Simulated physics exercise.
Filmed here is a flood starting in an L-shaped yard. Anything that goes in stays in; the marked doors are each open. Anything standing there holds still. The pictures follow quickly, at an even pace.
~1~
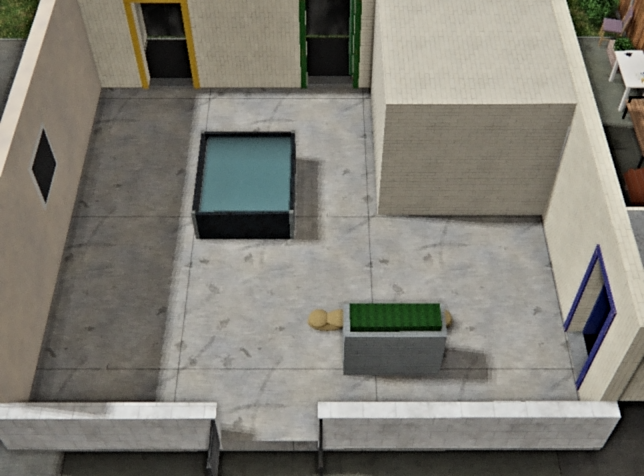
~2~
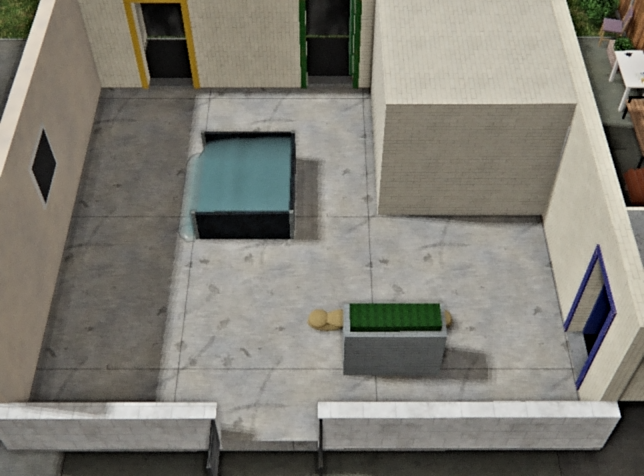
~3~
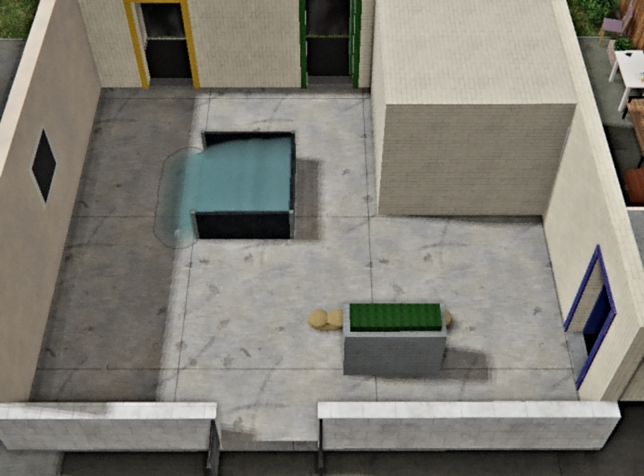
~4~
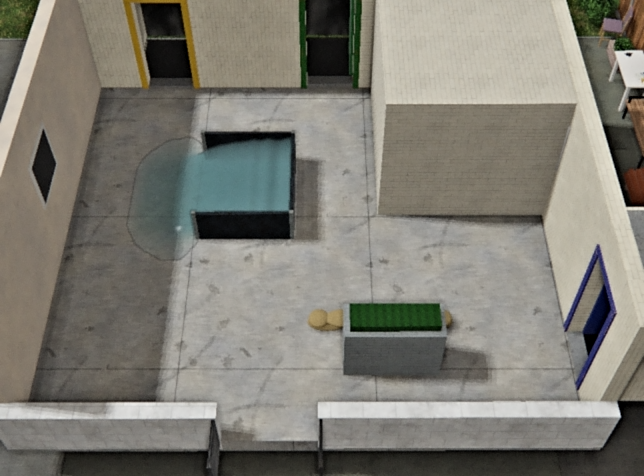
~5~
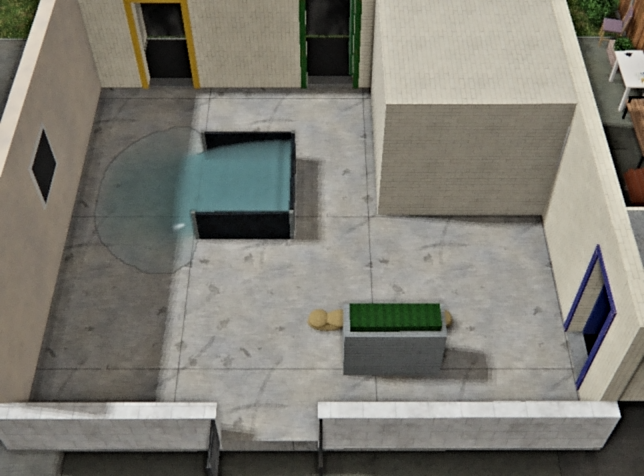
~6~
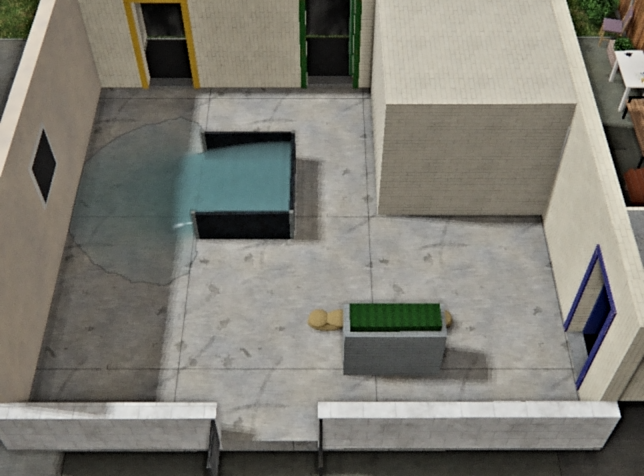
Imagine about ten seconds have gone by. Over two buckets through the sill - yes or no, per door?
Green door - no, yellow door - yes, blue door - no.
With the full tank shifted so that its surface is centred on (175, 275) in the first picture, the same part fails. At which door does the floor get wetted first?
That would be the door marked yellow, I think.
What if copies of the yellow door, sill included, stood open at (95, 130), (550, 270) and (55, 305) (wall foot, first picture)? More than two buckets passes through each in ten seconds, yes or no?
So it goes runs above, then runs below, then runs above.
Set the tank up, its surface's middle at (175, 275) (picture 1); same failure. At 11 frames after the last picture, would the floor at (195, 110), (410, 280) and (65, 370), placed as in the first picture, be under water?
First one stays unwetted, next one stays unwetted, last one gets inundated.
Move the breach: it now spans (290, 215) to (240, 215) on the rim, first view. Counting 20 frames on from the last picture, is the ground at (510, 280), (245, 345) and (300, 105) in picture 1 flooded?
Point by point: Soaked; soaked; unwetted.
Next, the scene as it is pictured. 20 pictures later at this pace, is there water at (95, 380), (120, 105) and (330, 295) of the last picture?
Point 1: Drenched; point 2: Drenched; point 3: Not wet.
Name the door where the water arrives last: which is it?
That would be the blue door.
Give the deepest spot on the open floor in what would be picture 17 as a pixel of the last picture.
I'd say near (100, 95).
A moment on, water covers 20 % of the floor; the green door not reached, the yellow door not reached, the blue door not reached.
Next, water covers 20 % of the floor; the green door not reached, the yellow door wet at the sill, nothing in, the blue door not reached.
Then, water covers 40 % of the floor; the green door not reached, the yellow door over two buckets in, the blue door not reached.
Later, water covers 65 % of the floor; the green door wet at the sill, nothing in, the yellow door over two buckets in, the blue door not reached.
In the end, water covers 85 % of the floor; the green door wet at the sill, nothing in, the yellow door over two buckets in, the blue door under two buckets in.
